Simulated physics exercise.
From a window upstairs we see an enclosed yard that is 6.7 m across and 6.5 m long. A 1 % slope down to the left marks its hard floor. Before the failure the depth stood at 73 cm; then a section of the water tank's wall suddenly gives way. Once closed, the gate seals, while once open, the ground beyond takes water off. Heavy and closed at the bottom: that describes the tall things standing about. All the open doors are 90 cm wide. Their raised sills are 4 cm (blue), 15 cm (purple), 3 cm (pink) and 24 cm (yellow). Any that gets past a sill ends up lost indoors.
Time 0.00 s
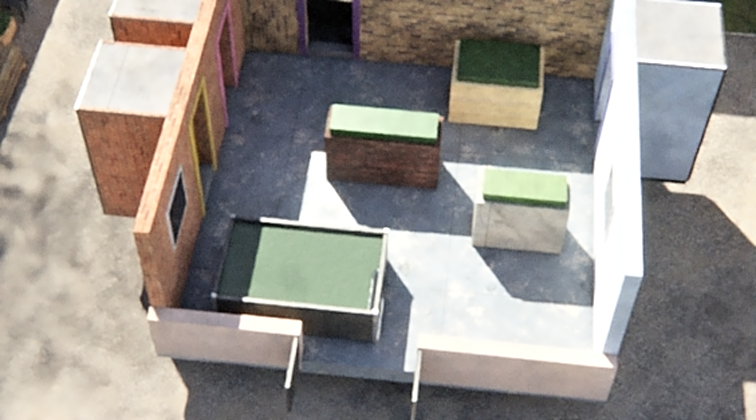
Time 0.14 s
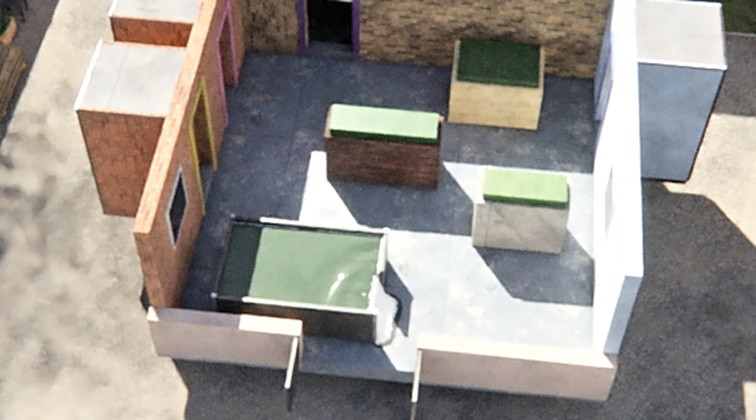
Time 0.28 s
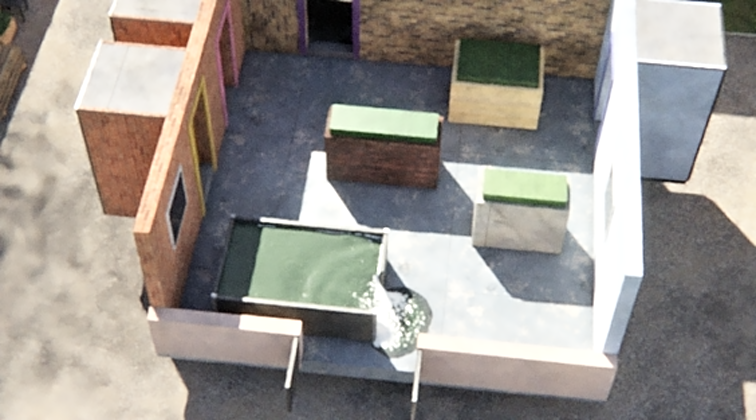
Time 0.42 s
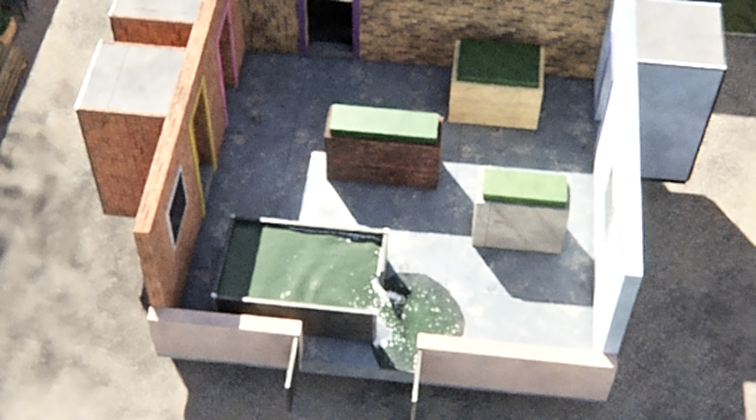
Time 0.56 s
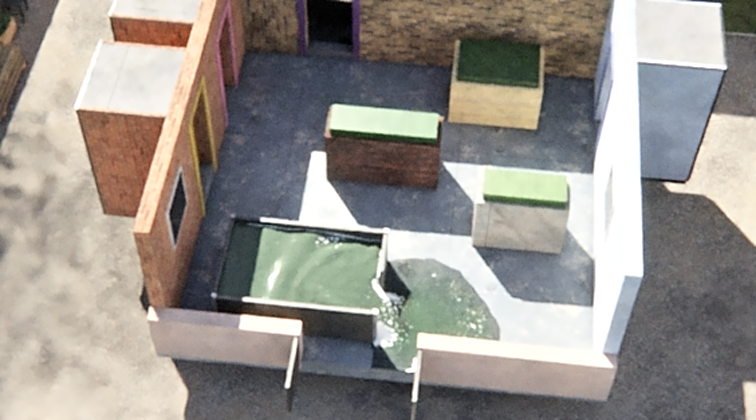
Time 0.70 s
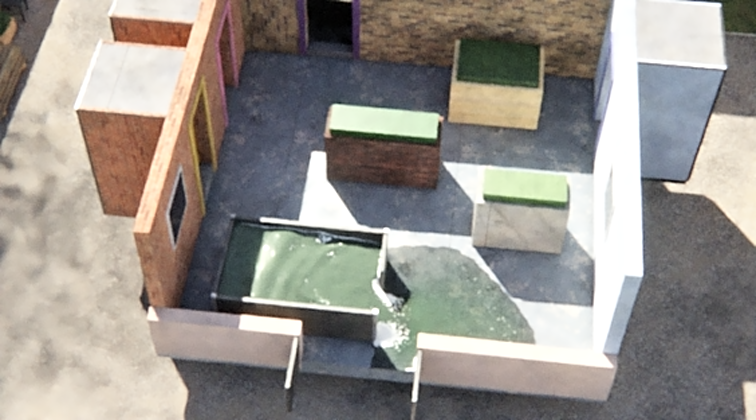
A small enclosed yard with brick and pale walls is seen from high above, holding a dark-sided tank of green water at the lower left and three box-like blocks with green tops, brick, grey and tan. Water bursts from the tank's right end in a white, foaming rush. It spreads rightward across the grey floor as a widening green pool, while the tank's surface ripples and the camera stays still.
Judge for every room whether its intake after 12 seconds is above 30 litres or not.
The blue door: Intake above; the purple door: Intake not above; the pink door: Intake above; the yellow door: Intake not above.
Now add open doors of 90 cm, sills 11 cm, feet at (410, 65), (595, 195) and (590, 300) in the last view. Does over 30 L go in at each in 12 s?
Per doorway, in order: Insufficient / insufficient / sufficient.
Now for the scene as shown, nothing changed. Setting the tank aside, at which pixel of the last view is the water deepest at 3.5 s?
That would be near pixel (539, 331).
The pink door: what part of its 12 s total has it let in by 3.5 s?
Some 0 per cent by then.
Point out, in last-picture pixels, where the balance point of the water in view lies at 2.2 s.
At about (377, 302).
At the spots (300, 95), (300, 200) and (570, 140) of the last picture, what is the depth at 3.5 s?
0, 0, 5 cm.
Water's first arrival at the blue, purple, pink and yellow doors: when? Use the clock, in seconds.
The front reaches blue at 3.0 s, purple at 6.0 s, pink at 8.0 s, yellow at 7.0 s.
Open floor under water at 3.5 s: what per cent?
Roughly 30 percent.
After 1.4 s water covers 20 % of the floor and is deepest (40 cm) near (380, 325); blue door not reached, purple door not reached, pink door not reached, yellow door not reached.
After 2.2 s water covers 20 % of the floor and is deepest (38 cm) near (573, 354); blue door not reached, purple door not reached, pink door not reached, yellow door not reached.
After 3.5 s water covers 30 % of the floor and is deepest (31 cm) near (539, 331); blue door 6 cm at the sill, 0 L in, purple door not reached, pink door not reached, yellow door not reached.
After 7.0 s water covers 75 % of the floor and is deepest (16 cm) near (531, 257); blue door 7 cm at the sill, 6 L in, purple door 2 cm at the sill, 0 L in, pink door not reached, yellow door 8 cm at the sill, 0 L in.
After 12.0 s water covers 95 % of the floor and is deepest (10 cm) near (240, 75); blue door 7 cm at the sill, 61 L in, purple door 6 cm at the sill, 0 L in, pink door 9 cm at the sill, 55 L in, yellow door 9 cm at the sill, 0 L in.
